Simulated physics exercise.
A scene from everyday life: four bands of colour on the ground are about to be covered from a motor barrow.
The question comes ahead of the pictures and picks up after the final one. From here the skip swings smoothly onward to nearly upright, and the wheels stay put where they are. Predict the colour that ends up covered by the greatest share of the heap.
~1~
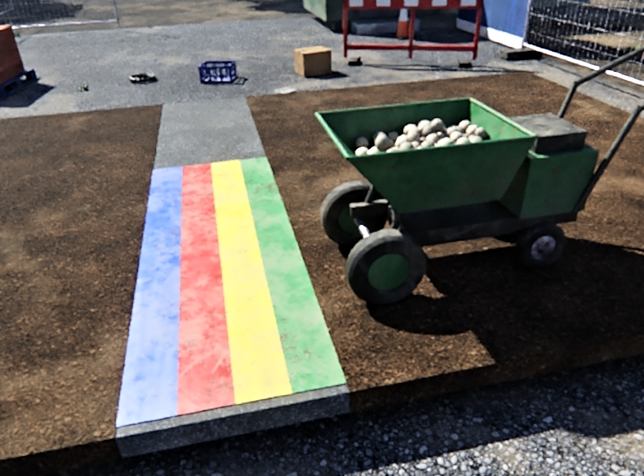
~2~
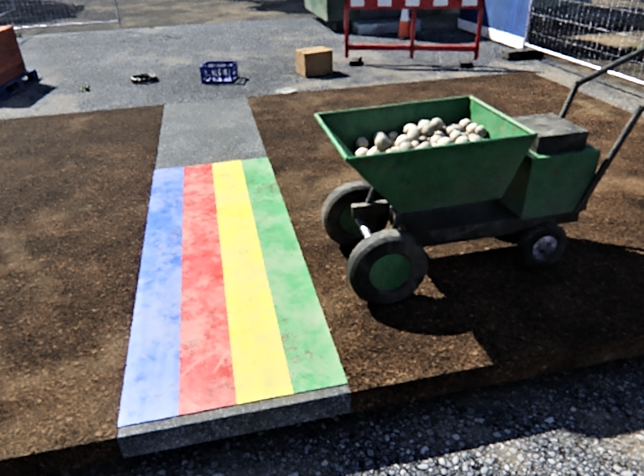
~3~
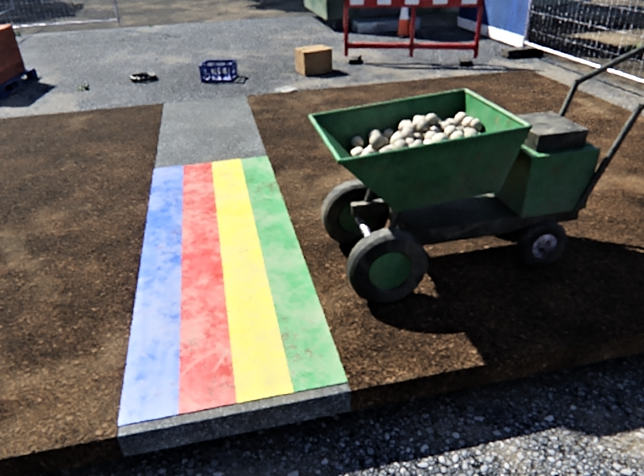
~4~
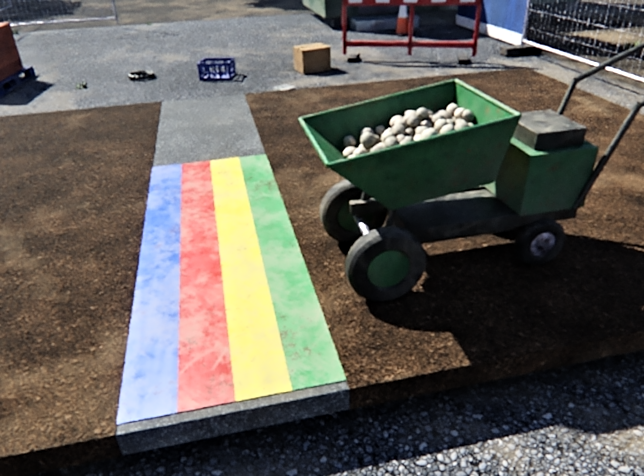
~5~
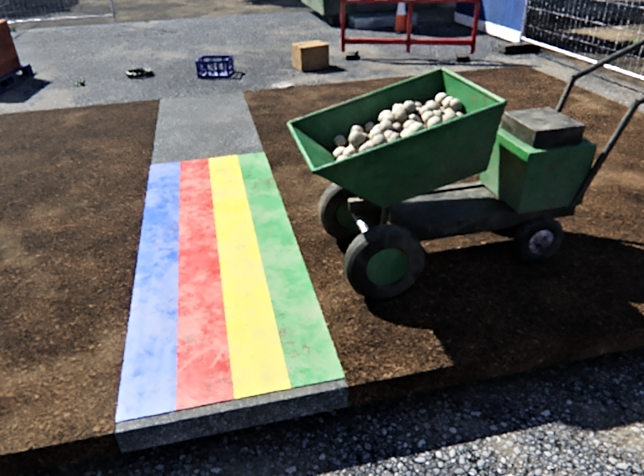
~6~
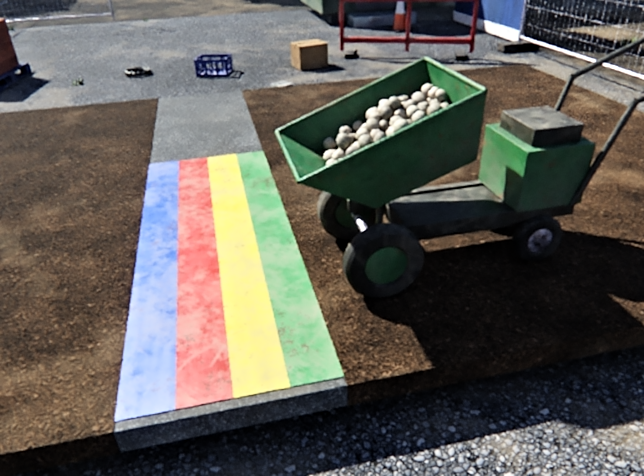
I would say red.
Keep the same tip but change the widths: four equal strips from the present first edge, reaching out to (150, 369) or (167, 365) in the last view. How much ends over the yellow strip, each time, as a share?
The first gives around 10 %, the second around 10 %.
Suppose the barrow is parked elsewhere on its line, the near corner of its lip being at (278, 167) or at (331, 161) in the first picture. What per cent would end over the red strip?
First try: Some 10 %; second try: 40 %.
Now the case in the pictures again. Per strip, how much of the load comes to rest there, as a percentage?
Green strip about 0 per cent, yellow strip about 20 per cent, red strip about 40 per cent, blue strip about 15 per cent.
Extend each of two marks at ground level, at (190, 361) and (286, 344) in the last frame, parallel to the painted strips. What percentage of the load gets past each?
30 and 80 in a hundred.
Soon after the last picture, skip tipped steeply; all in the skip.
A little later, skip tipped right over; about two thirds in the skip; about a quarter over the yellow strip; about a quarter over the red strip; a stray few over the blue strip.
Later still, skip tipped right over; about a quarter in the skip; about a quarter over the yellow strip; about a third over the red strip; a small part over the blue strip; a small part off the paint.
At rest, skip tipped right over; about a quarter in the skip; none over the green strip; about a quarter over the yellow strip; about a third over the red strip; a small part over the blue strip; a small part off the paint.
